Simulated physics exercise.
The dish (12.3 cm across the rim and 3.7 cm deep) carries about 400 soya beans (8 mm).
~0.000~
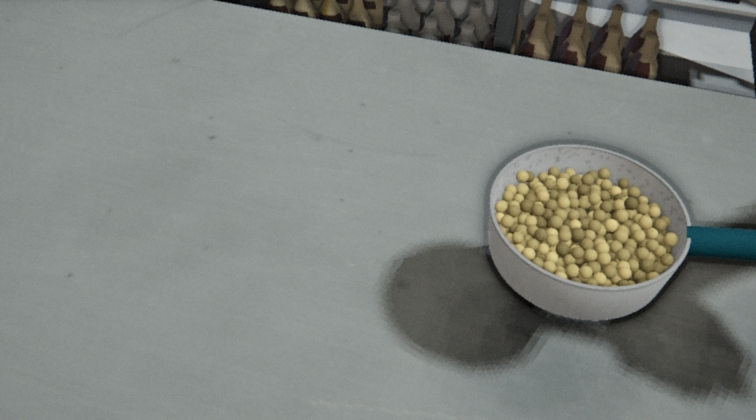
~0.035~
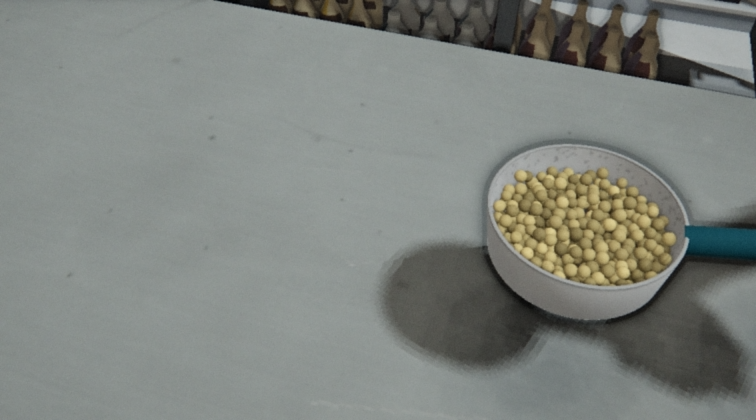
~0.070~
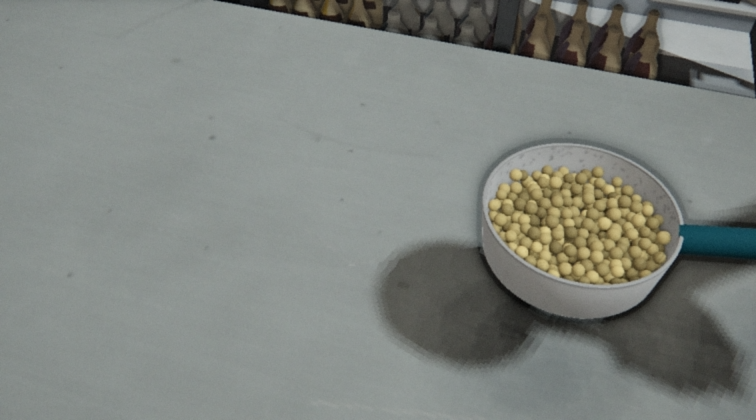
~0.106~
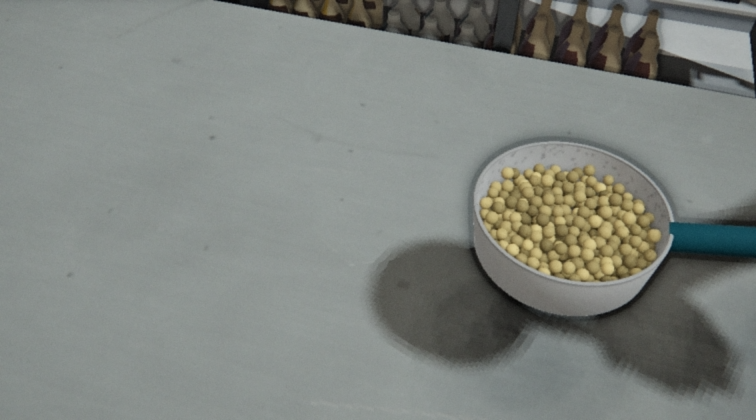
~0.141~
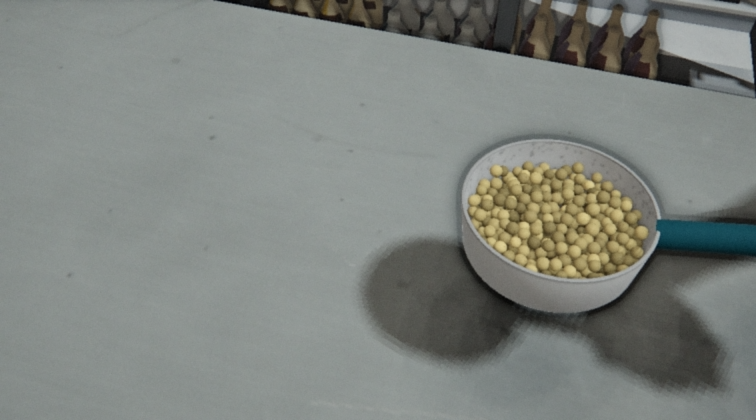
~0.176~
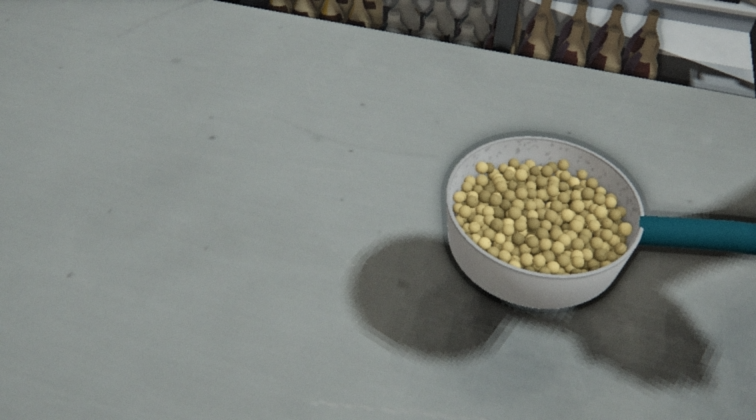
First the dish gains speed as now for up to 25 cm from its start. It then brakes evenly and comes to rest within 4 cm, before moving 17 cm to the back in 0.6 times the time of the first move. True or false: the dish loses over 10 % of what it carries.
False.
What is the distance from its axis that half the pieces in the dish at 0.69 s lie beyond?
I'd put it at around 4.0 cm.
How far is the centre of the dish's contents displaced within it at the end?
0.5 cm or so.
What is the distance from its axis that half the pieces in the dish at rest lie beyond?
Median radius: About 4.0 cm.
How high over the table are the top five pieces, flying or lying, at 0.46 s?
I'd estimate close to 15 centimetres up from the table.
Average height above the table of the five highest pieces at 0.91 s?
Height: Some 15 centimetres.
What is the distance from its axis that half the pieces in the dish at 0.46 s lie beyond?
4.0 cm, roughly.
After 0.46 s, tilt 0 degrees; dish 100 %; middle of all pieces near (306, 171).
After 0.69 s, tilt 0 degrees; dish 100 %; middle of all pieces near (187, 126).
Then, at 0.91 s, tilt 0 degrees; dish 100 %; middle of all pieces near (269, 25).
After 1.11 s, tilt 0 degrees; dish 100 %; middle of all pieces near (273, 21).
By 1.4 s all is still; dish 100 %.
